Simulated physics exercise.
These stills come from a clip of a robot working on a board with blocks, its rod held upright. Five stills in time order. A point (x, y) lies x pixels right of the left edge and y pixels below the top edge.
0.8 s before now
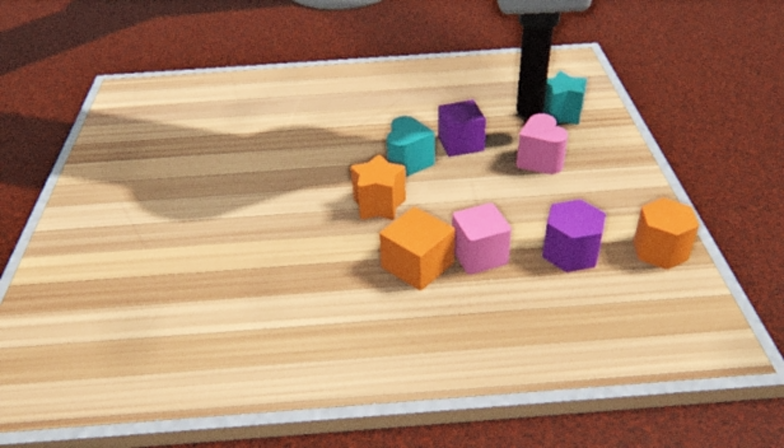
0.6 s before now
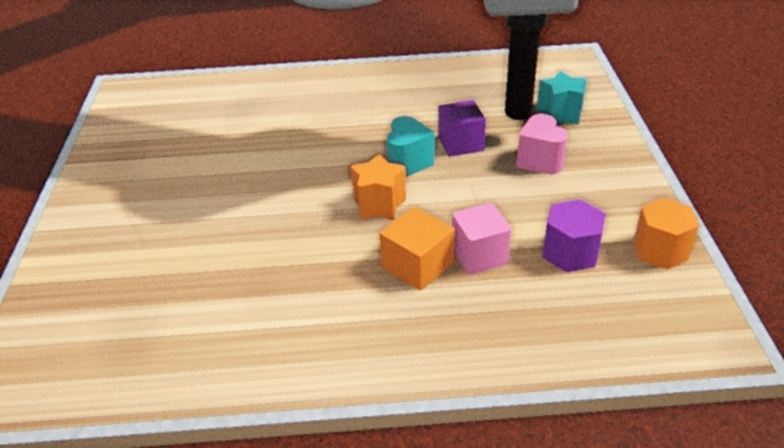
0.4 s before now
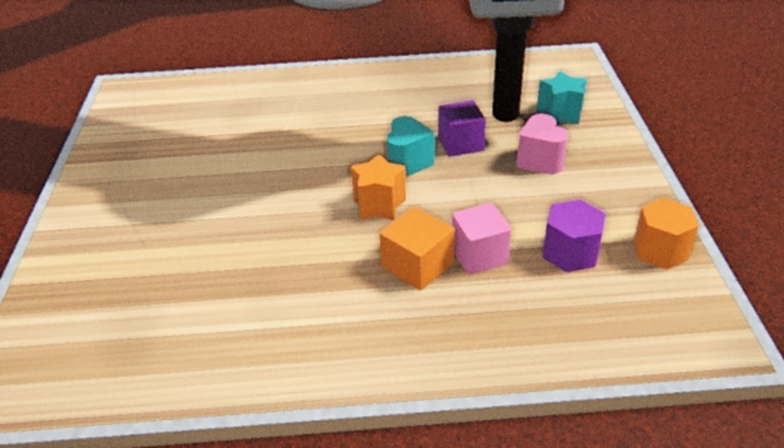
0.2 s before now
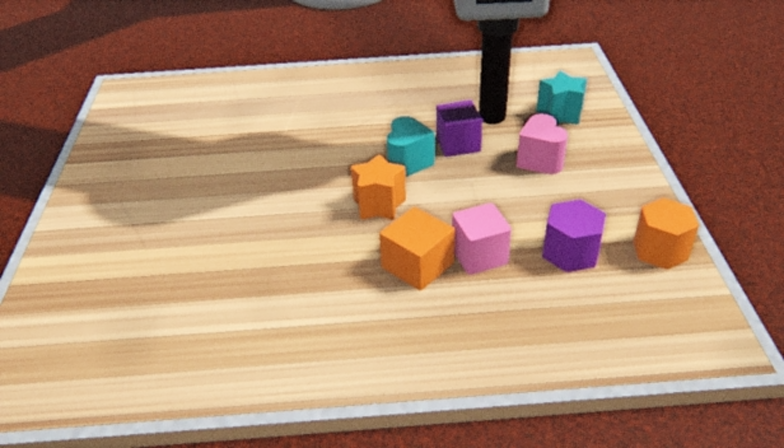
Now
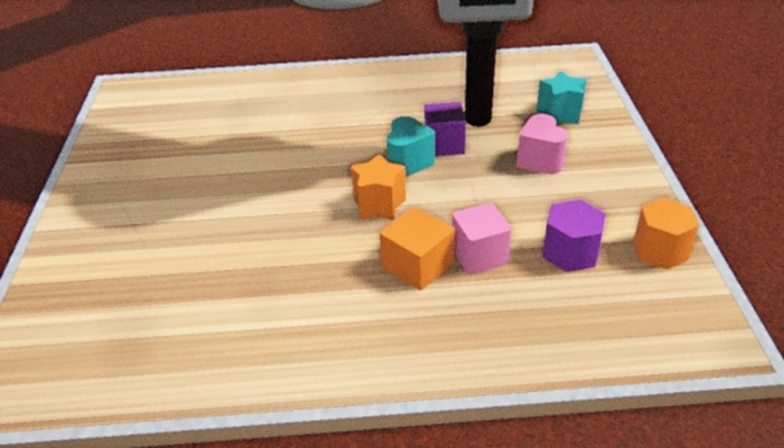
On a wooden board scattered with colourful blocks, a robot's black rod moved left from beside the turquoise star and nudged the purple square left, closer to the turquoise heart, while the other blocks stayed still.
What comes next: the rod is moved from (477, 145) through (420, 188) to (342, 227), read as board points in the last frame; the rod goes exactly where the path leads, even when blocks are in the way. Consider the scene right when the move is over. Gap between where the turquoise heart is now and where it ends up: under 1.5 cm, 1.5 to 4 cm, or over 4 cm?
Up to 1.5 cm.
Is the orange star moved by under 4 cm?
Final answer: No.
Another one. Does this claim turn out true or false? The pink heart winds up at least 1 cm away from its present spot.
The statement is false.
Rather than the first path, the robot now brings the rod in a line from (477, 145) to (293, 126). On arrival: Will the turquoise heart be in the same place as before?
Short answer: No.
What follows on the original path. One third of the way, rod at (440, 149); turquoise heart at (399, 131), turned 15° anticlockwise; purple square at (430, 116), turned 45° clockwise.
Two thirds of the way, rod at (395, 178); orange star at (363, 179), turned 25° clockwise; turquoise heart at (399, 131), turned 15° anticlockwise; purple square at (430, 116), turned 45° clockwise.
At the end, rod at (340, 202); orange star at (304, 202), turned 30° clockwise; turquoise heart at (399, 131), turned 15° anticlockwise; purple square at (430, 116), turned 45° clockwise; pink heart in place.
